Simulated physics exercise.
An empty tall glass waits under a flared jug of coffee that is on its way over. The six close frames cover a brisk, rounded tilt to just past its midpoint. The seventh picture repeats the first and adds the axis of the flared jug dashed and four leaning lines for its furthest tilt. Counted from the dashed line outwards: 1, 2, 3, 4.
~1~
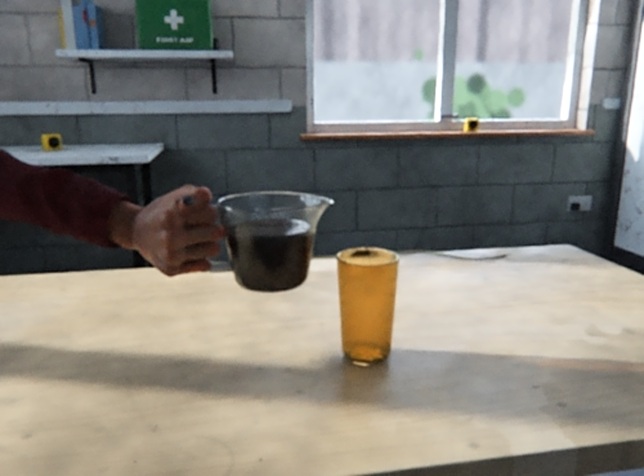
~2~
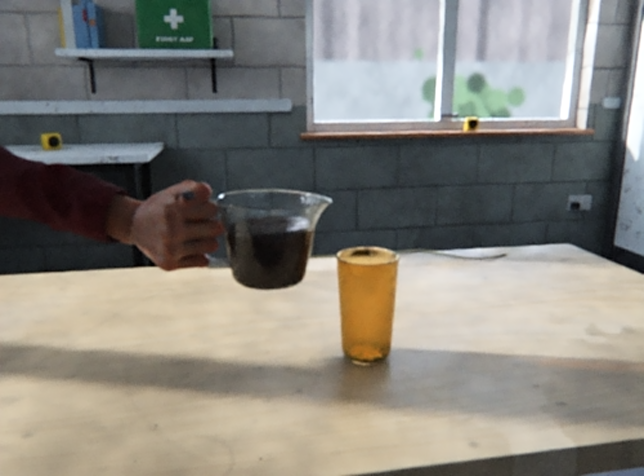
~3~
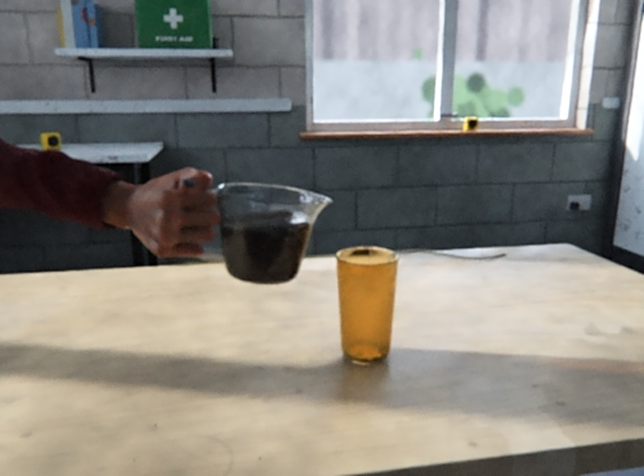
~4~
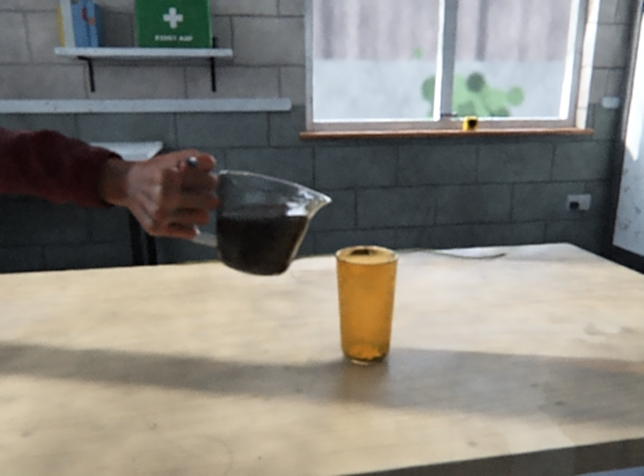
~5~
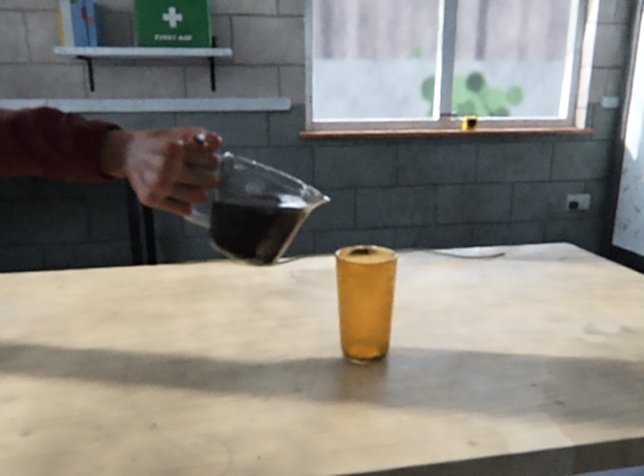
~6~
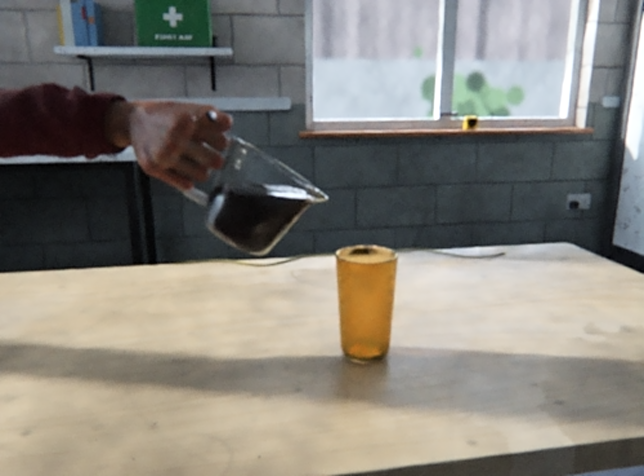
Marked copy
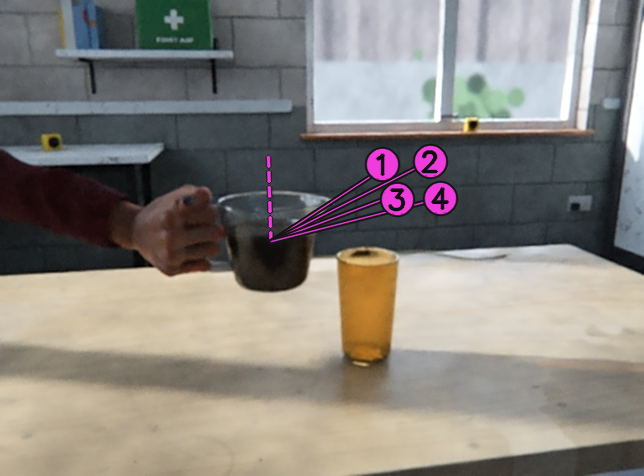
Grey block-walled room, a hand holding a clear jug of dark coffee level, then steadily tilting it rightward beside a tall amber glass.
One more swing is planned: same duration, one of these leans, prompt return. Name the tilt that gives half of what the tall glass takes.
1 beats the others.
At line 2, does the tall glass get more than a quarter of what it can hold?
Yes.
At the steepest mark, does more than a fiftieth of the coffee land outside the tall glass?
Yes.
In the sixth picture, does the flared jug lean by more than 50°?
No.
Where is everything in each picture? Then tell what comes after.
Upright, lip at (331, 201); rim of the tall glass round (368, 256); nothing has left yet, in the first picture.
Upright, lip at (331, 201); nothing has left yet, in the second picture.
Tipped about 7°, lip at (330, 200); nothing has left yet, in the third picture.
Tipped about 14°, lip at (329, 200); nothing has left yet, in the fourth picture.
Tipped about 23°, lip at (328, 199); nothing has left yet, in the fifth picture.
Tipped about 33°, lip at (328, 199); nothing has left yet, in the sixth picture.
On the marked copy, 1 at (369, 177); 2 at (414, 168); 3 at (380, 200); 4 at (424, 202).
Choosing 1, the tall glass ends with about 53 % of what it can hold.
Choosing 2, the tall glass ends with about 63 % of what it can hold; 7 % of the coffee is spilt.
Choosing 3, the tall glass ends with about 71 % of what it can hold; 11 % of the coffee is spilt.
Choosing 4, the tall glass ends with about 68 % of what it can hold; 23 % of the coffee is spilt.
